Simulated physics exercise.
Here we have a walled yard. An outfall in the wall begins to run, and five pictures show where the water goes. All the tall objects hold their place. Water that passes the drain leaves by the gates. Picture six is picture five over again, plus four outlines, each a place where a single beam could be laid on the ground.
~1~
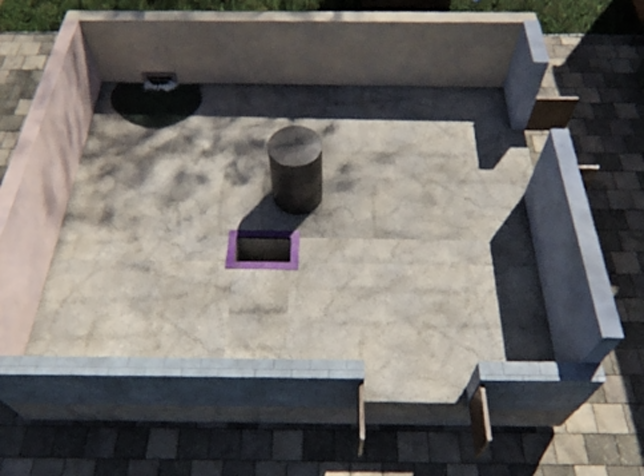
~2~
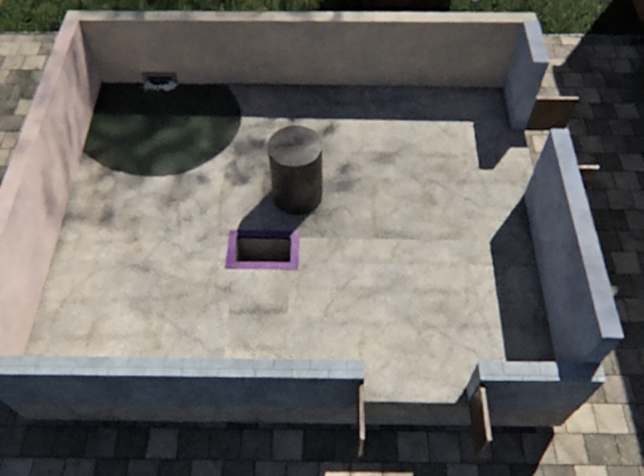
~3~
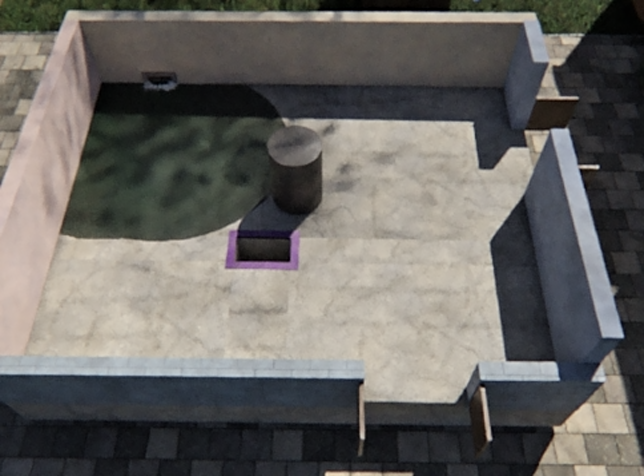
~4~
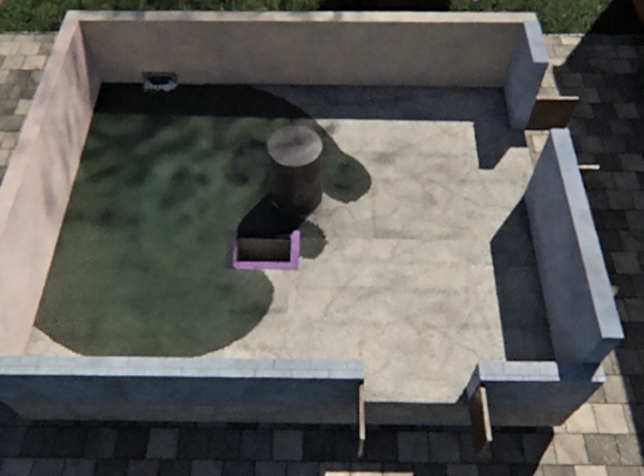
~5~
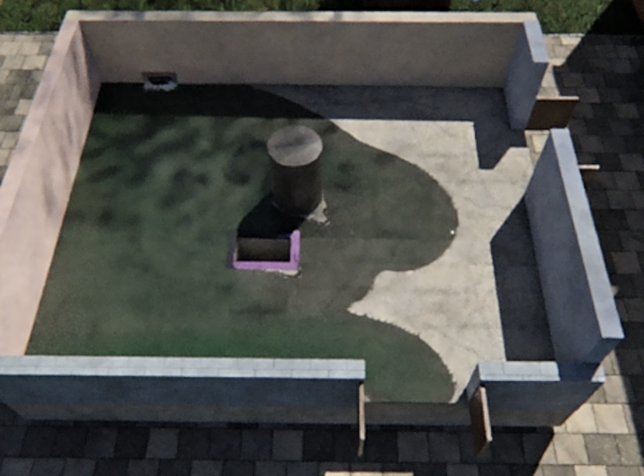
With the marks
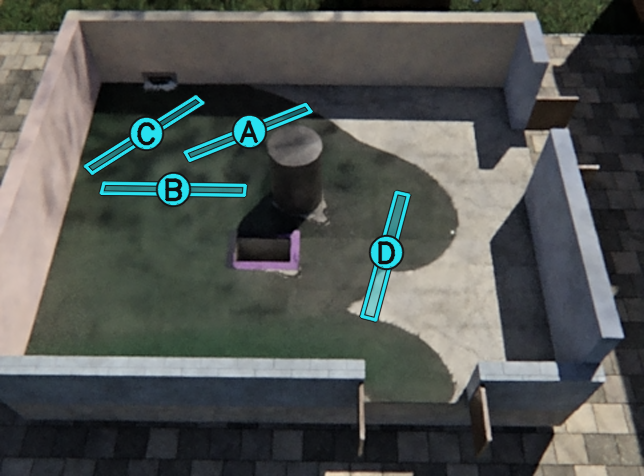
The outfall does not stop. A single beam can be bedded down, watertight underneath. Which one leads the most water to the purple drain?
Take D.
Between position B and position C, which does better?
Position B.
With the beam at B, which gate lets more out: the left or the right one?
More leaves on the left.
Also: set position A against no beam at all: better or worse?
It is worse.
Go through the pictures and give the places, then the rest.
Outfall at (160, 78); purple drain at (263, 250); open gate at (414, 385); open gate at (517, 161); 3 % of the ground under water, visible out to (127, 118); purple drain still dry, in the first picture.
In the second picture, 12 % of the ground under water, visible out to (139, 172); purple drain still dry.
In the third picture, 25 % of the ground under water, visible out to (237, 219); purple drain still dry.
In the fourth picture, 44 % of the ground under water, visible out to (251, 316); purple drain taking water.
In the fifth picture, 60 % of the ground under water, visible out to (383, 338); purple drain taking water.
In cyan, A from (187, 156) to (308, 108); B from (102, 188) to (244, 190); C from (88, 169) to (199, 99); D from (368, 318) to (402, 193).
For position A, about 8 % of the stream goes into the purple drain, about 90 % out by the gates.
For position B, about 15 % of the stream goes into the purple drain, about 84 % out by the gates.
For position C, about 6 % of the stream goes into the purple drain, about 91 % out by the gates.
For position D, about 27 % of the stream goes into the purple drain, about 72 % out by the gates.
